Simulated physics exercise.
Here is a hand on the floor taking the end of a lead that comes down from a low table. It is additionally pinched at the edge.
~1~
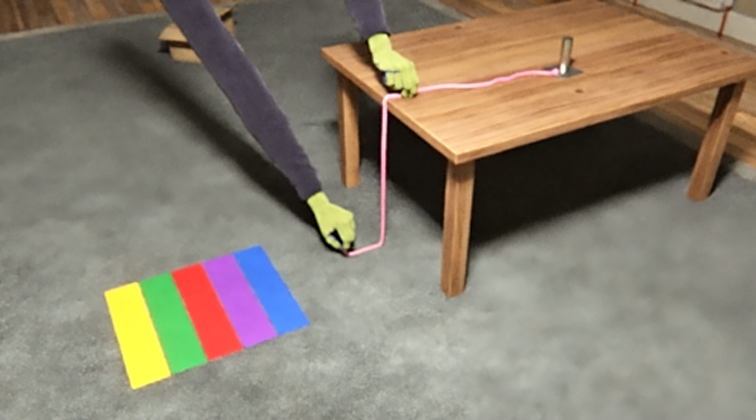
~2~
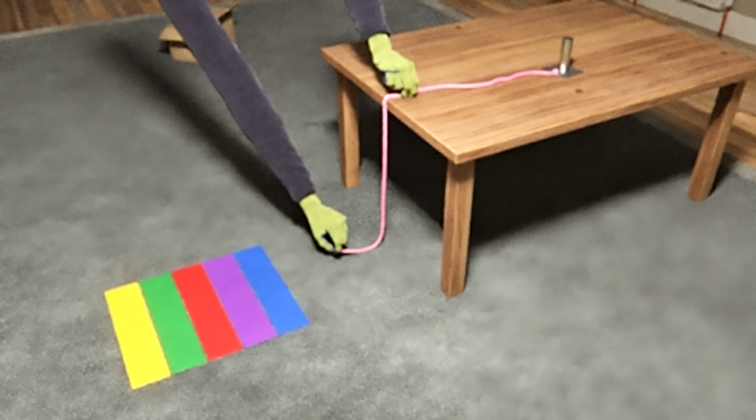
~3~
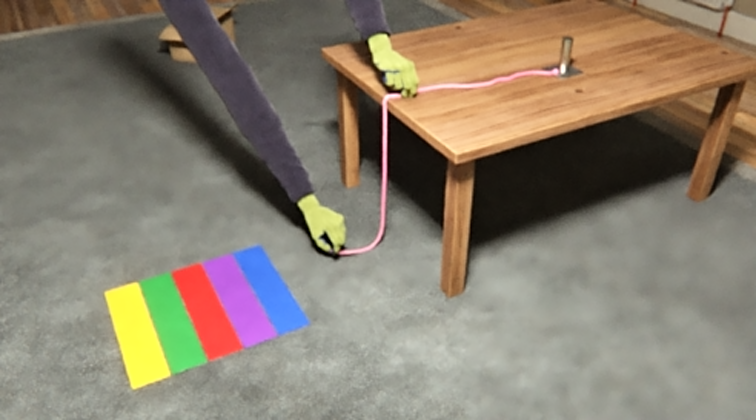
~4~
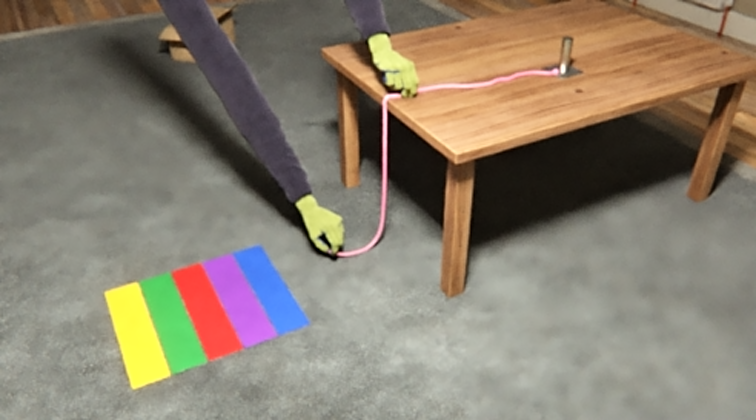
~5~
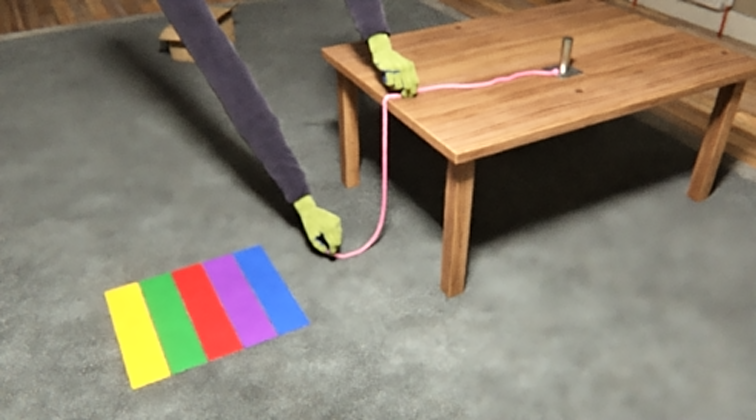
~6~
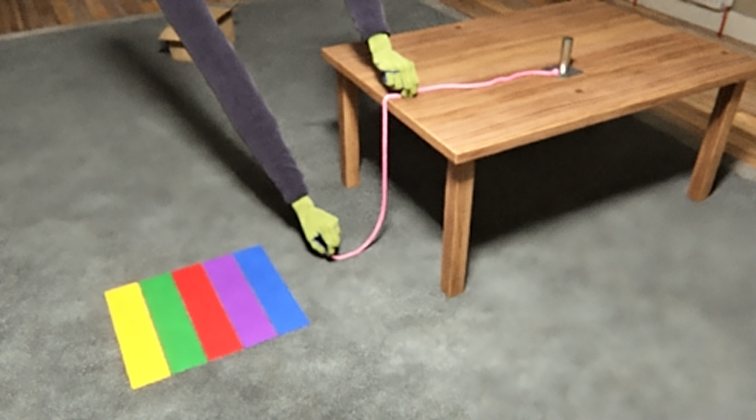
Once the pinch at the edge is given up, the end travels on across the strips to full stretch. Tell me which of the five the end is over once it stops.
It is over the purple strip.
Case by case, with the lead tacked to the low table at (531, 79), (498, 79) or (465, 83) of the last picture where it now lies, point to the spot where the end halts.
Going try by try, I'd put it close to (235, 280), then (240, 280), and finally (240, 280).
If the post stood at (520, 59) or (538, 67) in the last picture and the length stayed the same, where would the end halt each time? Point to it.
First try near (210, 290), second try near (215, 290).
Soon after, end near (294, 263); short of the strips.
Then, end near (258, 275); over blue.
At full stretch, end near (235, 282); over purple. The purple one.
